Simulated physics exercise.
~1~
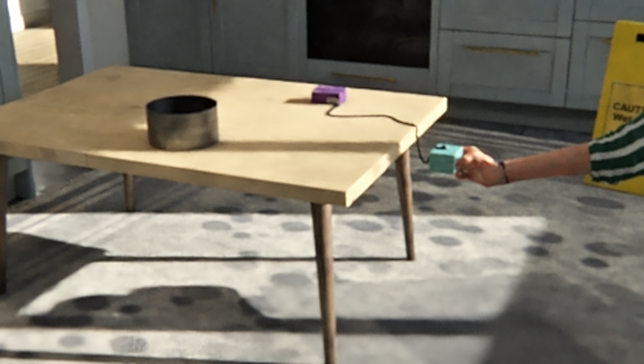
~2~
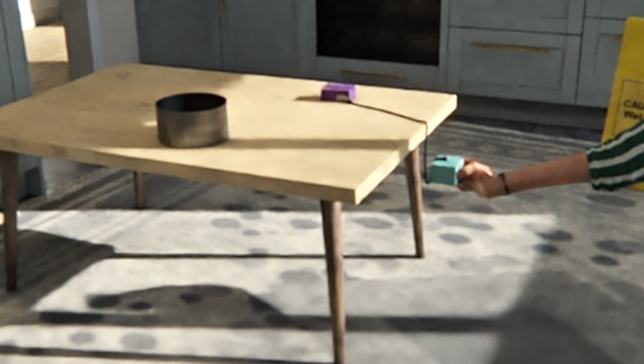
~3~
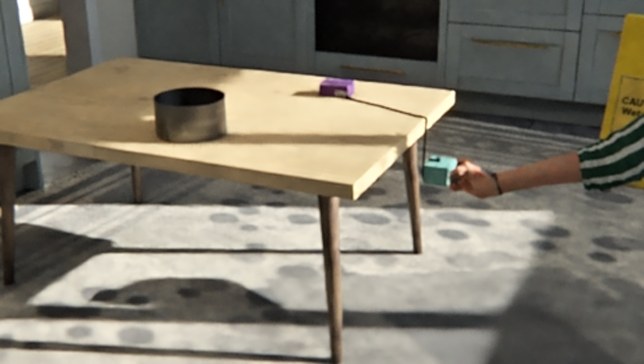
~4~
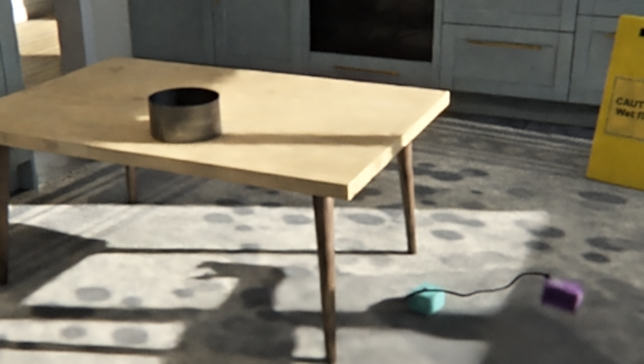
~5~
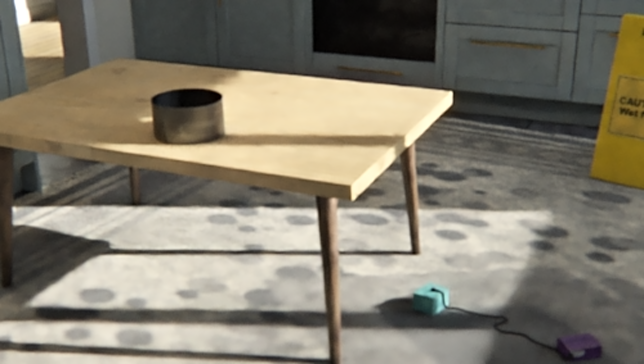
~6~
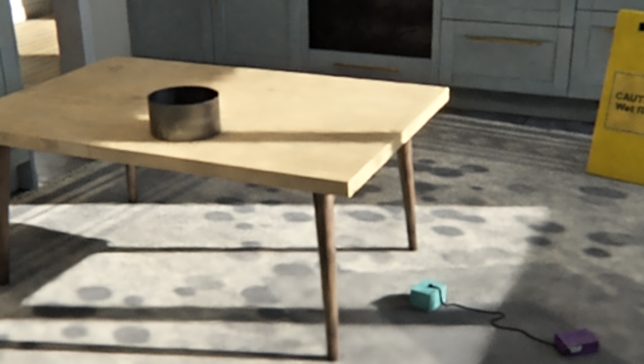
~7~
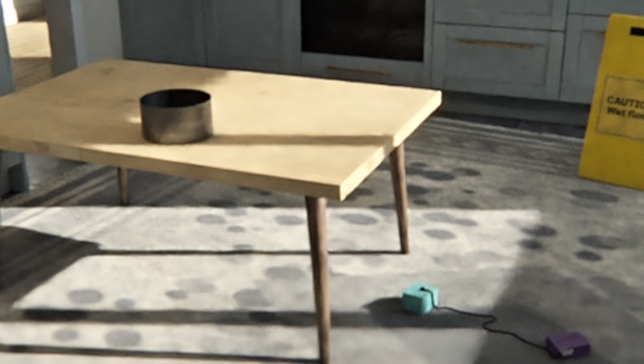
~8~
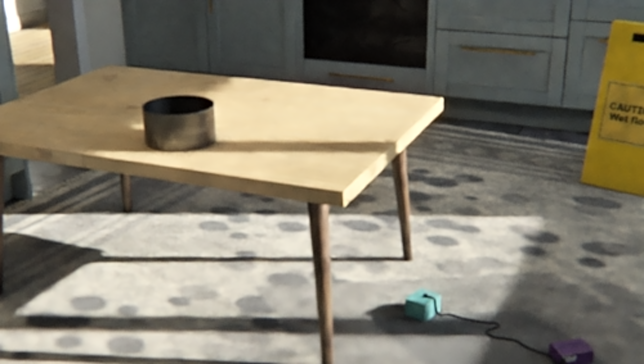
A turquoise block drops from a hand and drags the purple box to the floor.
